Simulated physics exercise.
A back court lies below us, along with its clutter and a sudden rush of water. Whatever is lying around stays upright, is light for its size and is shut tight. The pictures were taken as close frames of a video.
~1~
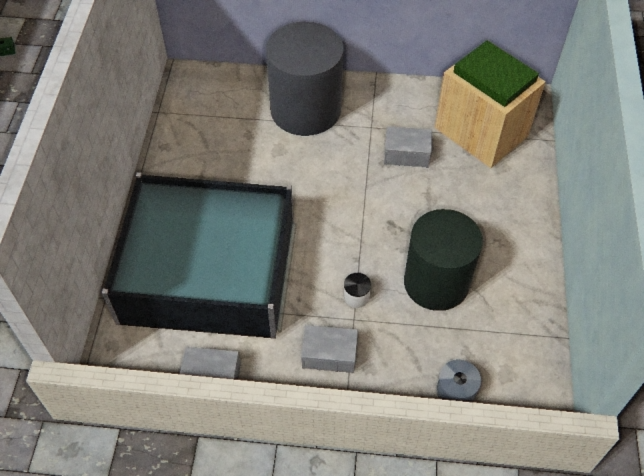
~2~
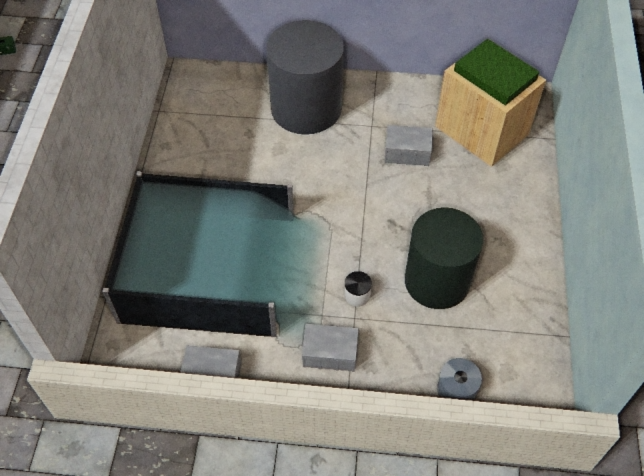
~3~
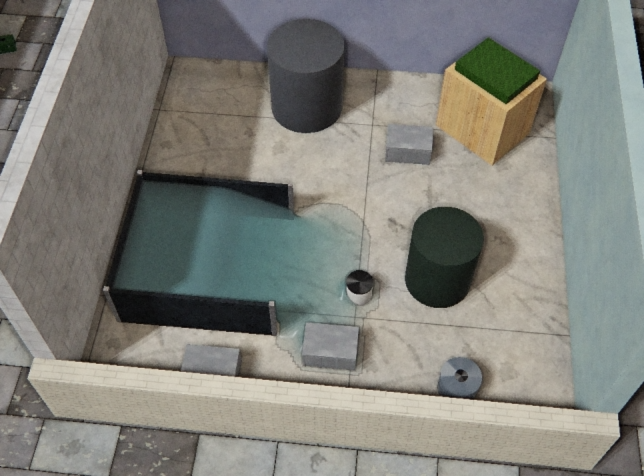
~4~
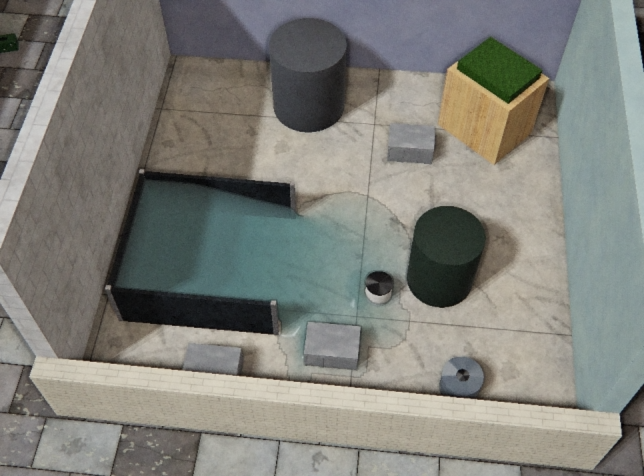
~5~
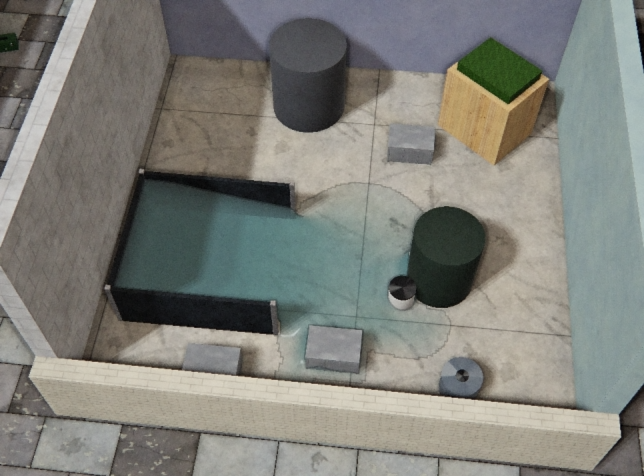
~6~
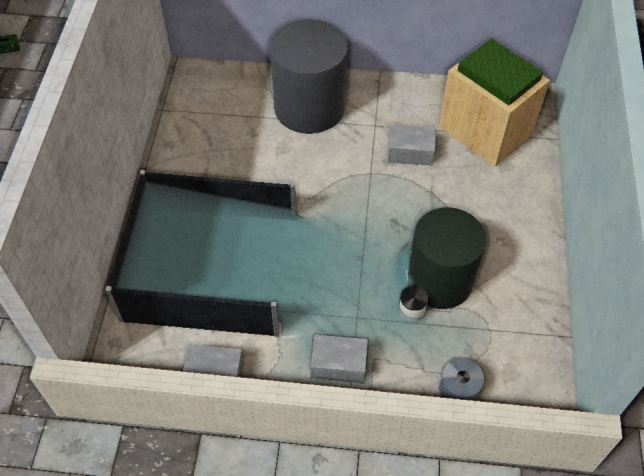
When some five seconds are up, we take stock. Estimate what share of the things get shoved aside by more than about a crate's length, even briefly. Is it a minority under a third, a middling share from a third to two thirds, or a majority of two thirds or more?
Band-wise it's the top band, two thirds or more.
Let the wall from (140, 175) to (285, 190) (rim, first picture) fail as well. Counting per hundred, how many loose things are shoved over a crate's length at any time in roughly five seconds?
I'd put it at about 20 percent.
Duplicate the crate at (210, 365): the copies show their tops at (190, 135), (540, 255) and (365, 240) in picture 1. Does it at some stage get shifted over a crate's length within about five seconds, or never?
Listed in sequence, the answers are remains nearby, displaced a stride and displaced a stride.
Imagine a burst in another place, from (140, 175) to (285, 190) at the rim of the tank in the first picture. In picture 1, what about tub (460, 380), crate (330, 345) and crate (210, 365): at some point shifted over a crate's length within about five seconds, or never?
First stays short of it, second stays short of it, third stays short of it.
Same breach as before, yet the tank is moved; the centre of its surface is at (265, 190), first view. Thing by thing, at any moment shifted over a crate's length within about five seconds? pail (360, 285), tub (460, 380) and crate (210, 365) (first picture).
Well, the first one got driven a long way, the second got driven a long way, and the third didn't get far.
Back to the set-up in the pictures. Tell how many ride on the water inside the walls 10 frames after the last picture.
My count is 2.
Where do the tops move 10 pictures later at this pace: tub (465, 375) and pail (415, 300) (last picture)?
About (555, 385) and (562, 352).
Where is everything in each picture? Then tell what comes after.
A pail at (358, 284) rests on the ground; a crate at (330, 343) rests on the ground; 0 of 5 have shifted, in the first picture.
A pail at (358, 283), on the bottom; a crate at (331, 341), on the bottom; 0 of 5 have shifted, in the second picture.
A pail at (360, 282), on the bottom; a crate at (331, 340) rests on the ground; 0 of 5 have shifted, in the third picture.
A pail at (380, 283), on the bottom, close to its start; a crate at (333, 340) rests on the ground; 1 of 5 have shifted, in the fourth picture.
A pail at (403, 287) rests on the ground, a stride from its start; a crate at (334, 343), on the bottom, close to its start; 2 of 5 have shifted, in the fifth picture.
A pail at (414, 298) rests on the ground, a stride from its start; a crate at (340, 353) rests on the ground, close to its start; 2 of 5 have shifted, in the sixth picture.
A moment on, 1 of 5 are well off their spots; 0 afloat.
Next, 3 of 5 are well off their spots; 2 afloat.
Later, 4 of 5 are well off their spots; 2 afloat.
In the end, 4 of 5 are well off their spots, and 4 have been at some point; 3 afloat.
